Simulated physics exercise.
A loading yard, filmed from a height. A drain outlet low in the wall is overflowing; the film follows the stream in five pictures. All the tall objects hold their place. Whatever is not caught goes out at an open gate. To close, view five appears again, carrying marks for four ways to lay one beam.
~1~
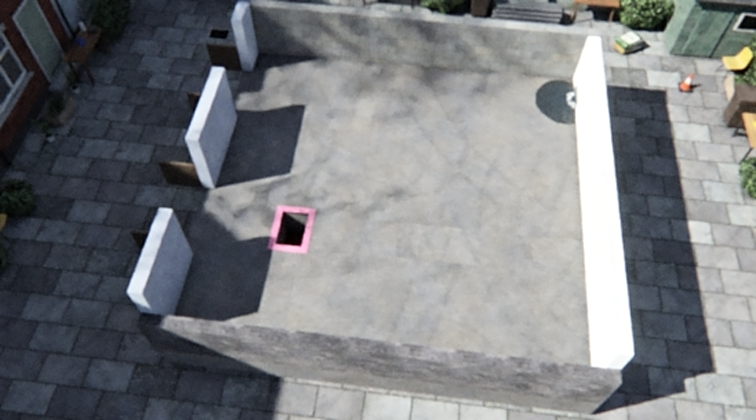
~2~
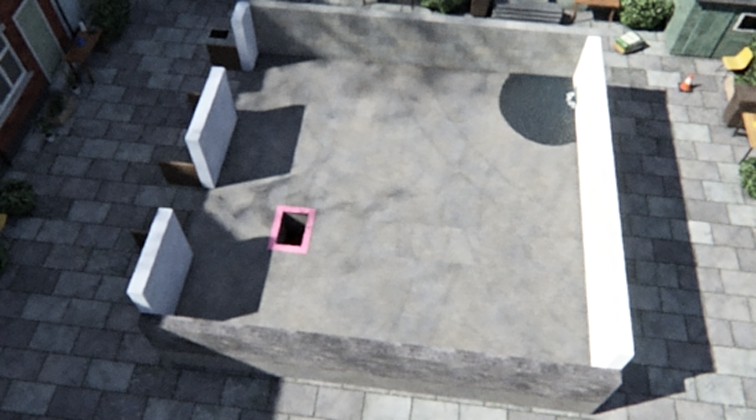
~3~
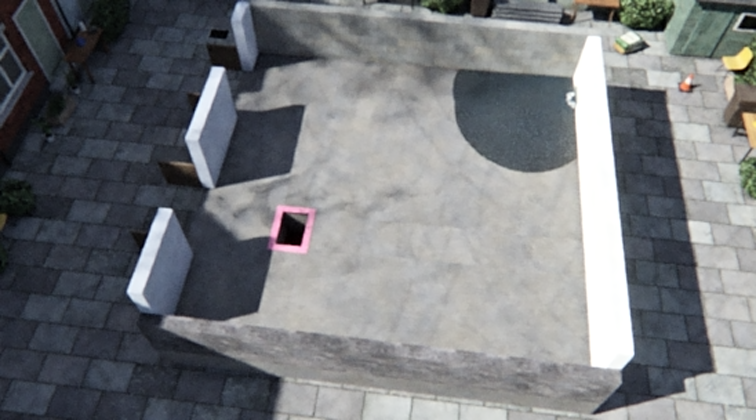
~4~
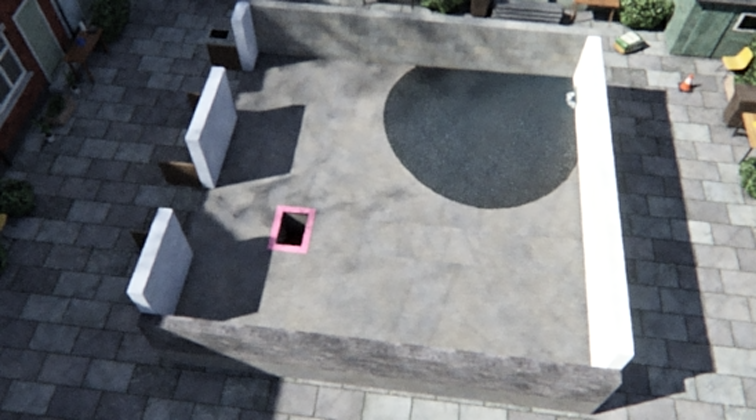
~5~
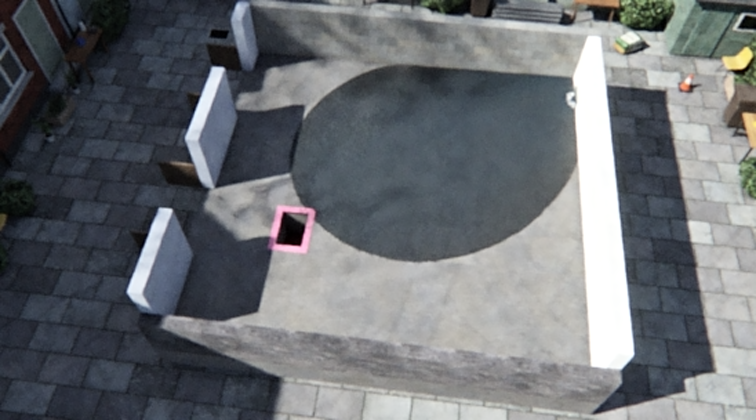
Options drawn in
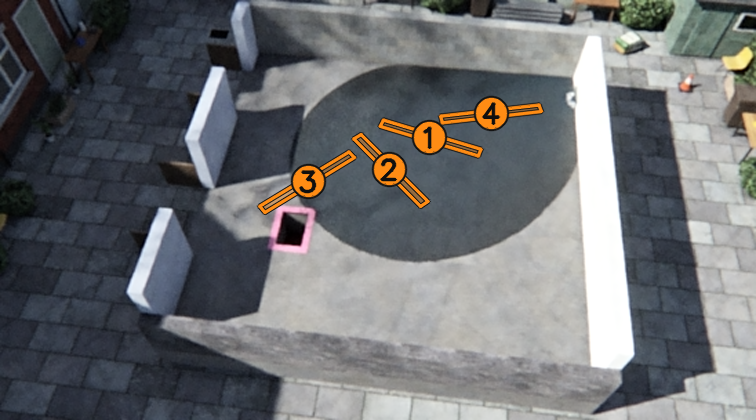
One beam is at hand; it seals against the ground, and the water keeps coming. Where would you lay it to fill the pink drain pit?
The best place is 3.
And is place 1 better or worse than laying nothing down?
Place 1 is worse.
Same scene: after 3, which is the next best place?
That is place 4.
In orange, 1 from (381, 123) to (479, 152); 2 from (357, 136) to (424, 203); 3 from (262, 209) to (351, 154); 4 from (441, 119) to (540, 108).
Choosing 1, about 9 % of the stream goes into the pink drain pit, about 82 % out by the gates.
Choosing 2, about 9 % of the stream goes into the pink drain pit, about 85 % out by the gates.
Choosing 3, about 30 % of the stream goes into the pink drain pit, about 61 % out by the gates.
Choosing 4, about 20 % of the stream goes into the pink drain pit, about 72 % out by the gates.
